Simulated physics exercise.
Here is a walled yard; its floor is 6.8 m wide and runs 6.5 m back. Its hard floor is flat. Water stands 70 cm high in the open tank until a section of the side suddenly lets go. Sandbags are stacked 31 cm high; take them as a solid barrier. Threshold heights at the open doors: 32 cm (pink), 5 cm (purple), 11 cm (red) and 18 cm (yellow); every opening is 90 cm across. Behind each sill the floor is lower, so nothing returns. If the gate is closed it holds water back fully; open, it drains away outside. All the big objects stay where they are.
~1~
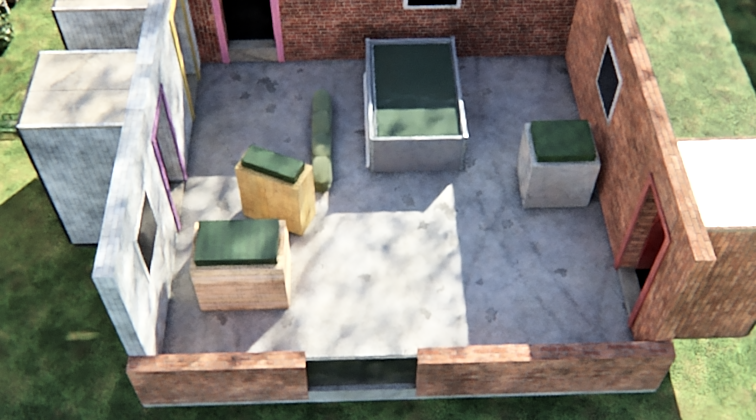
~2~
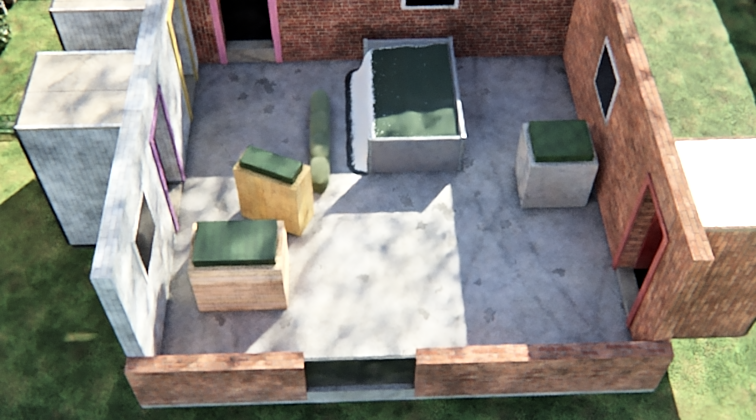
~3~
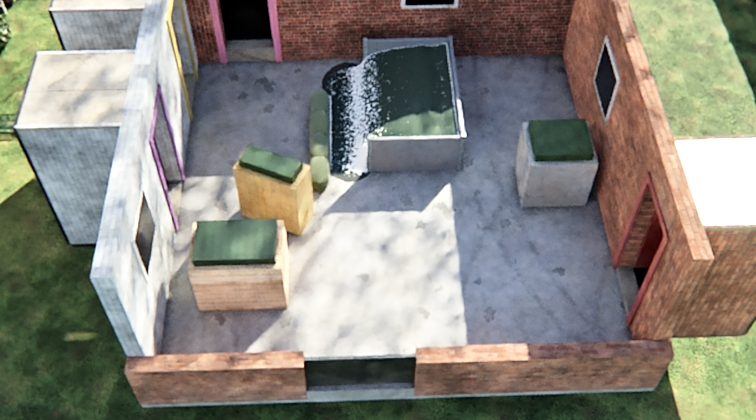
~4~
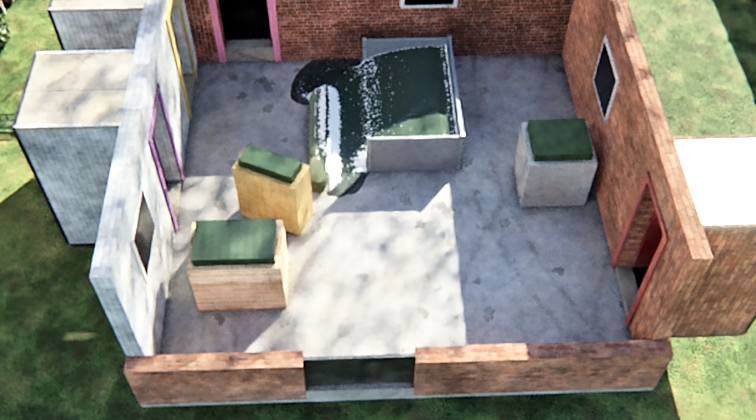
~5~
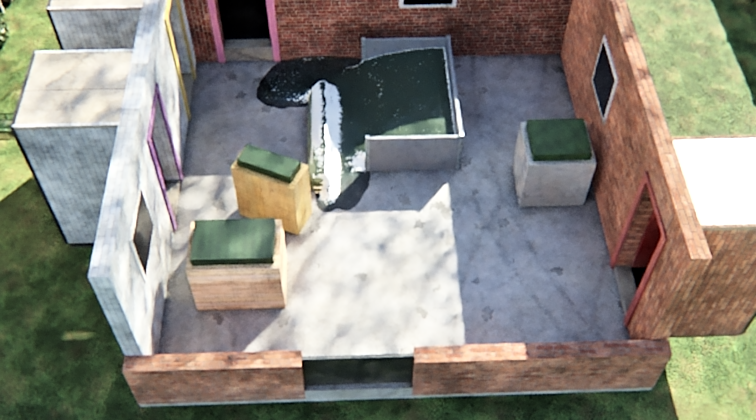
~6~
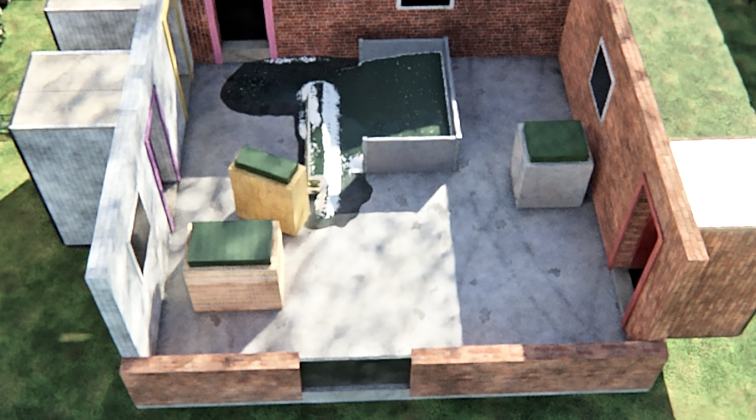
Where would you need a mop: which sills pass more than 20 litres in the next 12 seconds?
Door by door: At the pink door it keeps below the limit; at the purple door it exceeds the limit; at the red door it stays under the limit; at the yellow door it passes the limit.
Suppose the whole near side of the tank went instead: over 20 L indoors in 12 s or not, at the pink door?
Against that limit: Pink under.
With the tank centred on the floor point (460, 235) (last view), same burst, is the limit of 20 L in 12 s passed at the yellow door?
Against that limit: Yellow not over.
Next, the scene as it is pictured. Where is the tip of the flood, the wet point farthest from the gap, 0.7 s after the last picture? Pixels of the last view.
Near (284, 301).
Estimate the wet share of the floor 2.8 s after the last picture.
Near 65 per cent is wet.
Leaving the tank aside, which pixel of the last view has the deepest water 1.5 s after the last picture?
At about (194, 70).
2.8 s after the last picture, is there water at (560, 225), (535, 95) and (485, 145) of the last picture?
In that order: Not reached, still dry, still dry.
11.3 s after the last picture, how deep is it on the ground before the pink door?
Roughly 6.0 cm deep.
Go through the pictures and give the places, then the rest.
In the first frame, the open tank at (414, 90) is whole and still, 70 cm deep.
In the second frame, the front is at (361, 71), 1.3 m from the gap at (369, 109); 0.6 m2 of floor is under water; 70 cm left at the back of the open tank.
In the third frame, the front is at (348, 66), 1.4 m from the gap at (369, 110); 1.6 m2 of floor is under water; 66 cm left at the back of the open tank.
In the fourth frame, water pours out at (368, 111) and has run 1.8 m, to (332, 192); typically 15 cm deep outside, 59 cm at the open tank's back.
In the fifth frame, water pours out at (367, 111) and has run 2.1 m, to (288, 60); typically 13 cm deep outside, 59 cm at the open tank's back.
In the sixth frame, water pours out at (365, 113) and has run 2.6 m, to (228, 88); typically 10 cm deep outside, 51 cm at the open tank's back.
Then, 0.7 s after the last picture water covers 35 % of the floor and is deepest (57 cm) near (194, 63); pink door 20 cm at the sill, 0 L in, purple door not reached, red door not reached, yellow door 21 cm at the sill, 1 L in.
Then, 1.5 s after the last picture water covers 45 % of the floor and is deepest (35 cm) near (194, 70); pink door 14 cm at the sill, 0 L in, purple door 9 cm at the sill, 0 L in, red door not reached, yellow door 30 cm at the sill, 32 L in.
Then, 2.8 s after the last picture water covers 65 % of the floor and is deepest (22 cm) near (227, 262); pink door 14 cm at the sill, 0 L in, purple door 7 cm at the sill, 16 L in, red door not reached, yellow door 19 cm at the sill, 72 L in.
Then, 6.3 s after the last picture water covers 80 % of the floor and is deepest (14 cm) near (159, 336); pink door 10 cm at the sill, 0 L in, purple door 6 cm at the sill, 21 L in, red door 5 cm at the sill, 0 L in, yellow door 9 cm at the sill, 74 L in.
Then, 11.3 s after the last picture water covers 95 % of the floor and is deepest (12 cm) near (603, 271); pink door 6 cm at the sill, 0 L in, purple door 6 cm at the sill, 37 L in, red door 10 cm at the sill, 0 L in, yellow door 6 cm at the sill, 74 L in.
